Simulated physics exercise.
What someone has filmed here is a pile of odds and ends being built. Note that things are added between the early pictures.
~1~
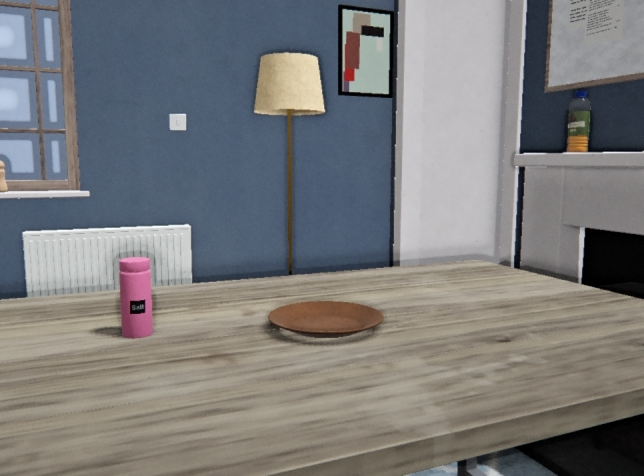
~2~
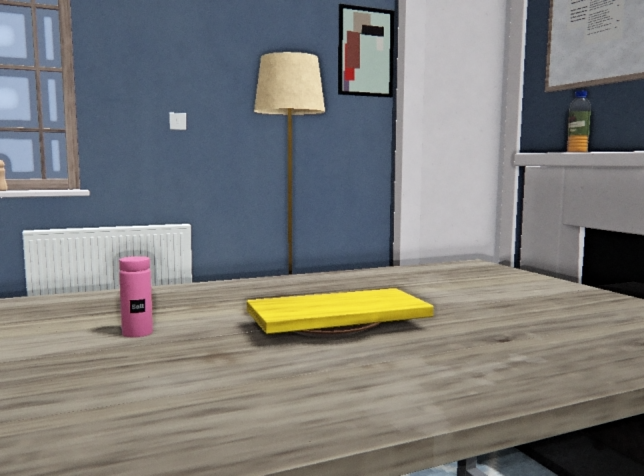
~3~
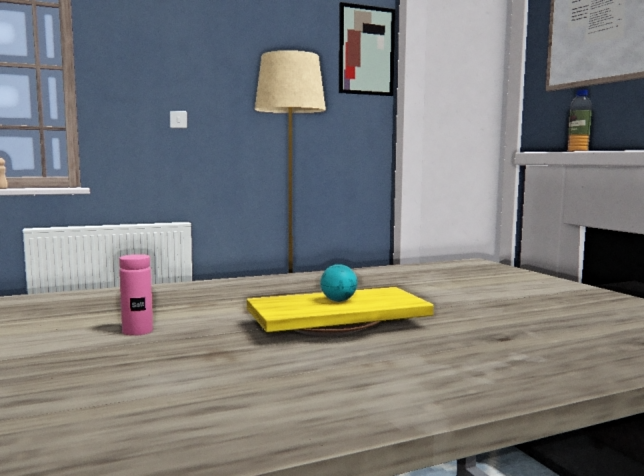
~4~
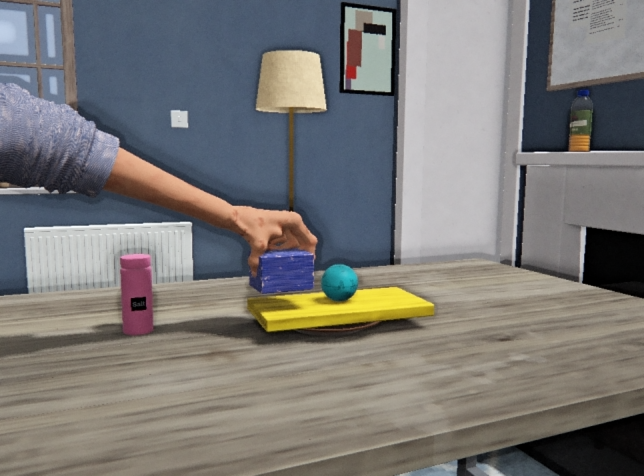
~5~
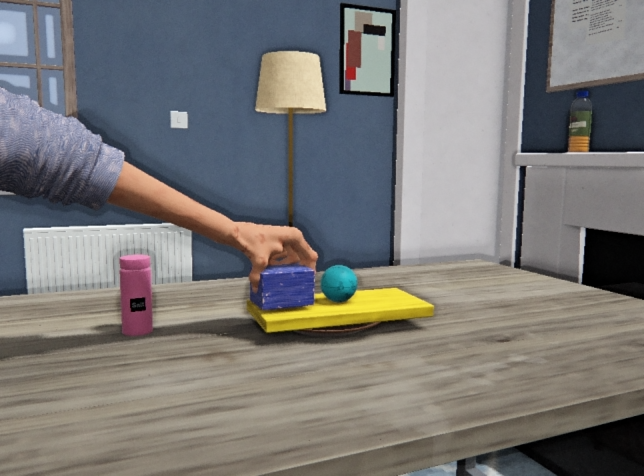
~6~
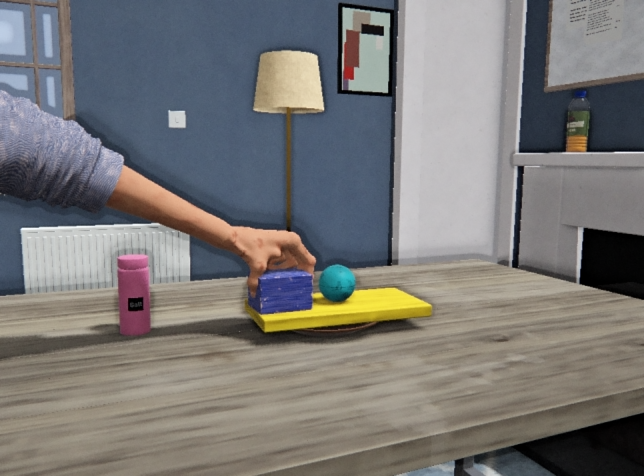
On a wooden table beside a pink shaker, a yellow board appeared on a brown plate, then a teal ball on top, and a hand from the left lowered a blue block onto the board's left end.
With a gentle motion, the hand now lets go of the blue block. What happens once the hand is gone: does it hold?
Seems the tower stands.
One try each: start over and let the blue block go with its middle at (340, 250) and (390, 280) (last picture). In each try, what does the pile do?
First case - pile falls; second case - pile steady.
Then, 0.10 s later than the last frame, all is still.
Then, 0.50 s later than the last frame, blue block resting near (280, 290).
When it is over, all 5 as before. End places, in pixels of the last picture, blue block near (280, 290). The pile holds.
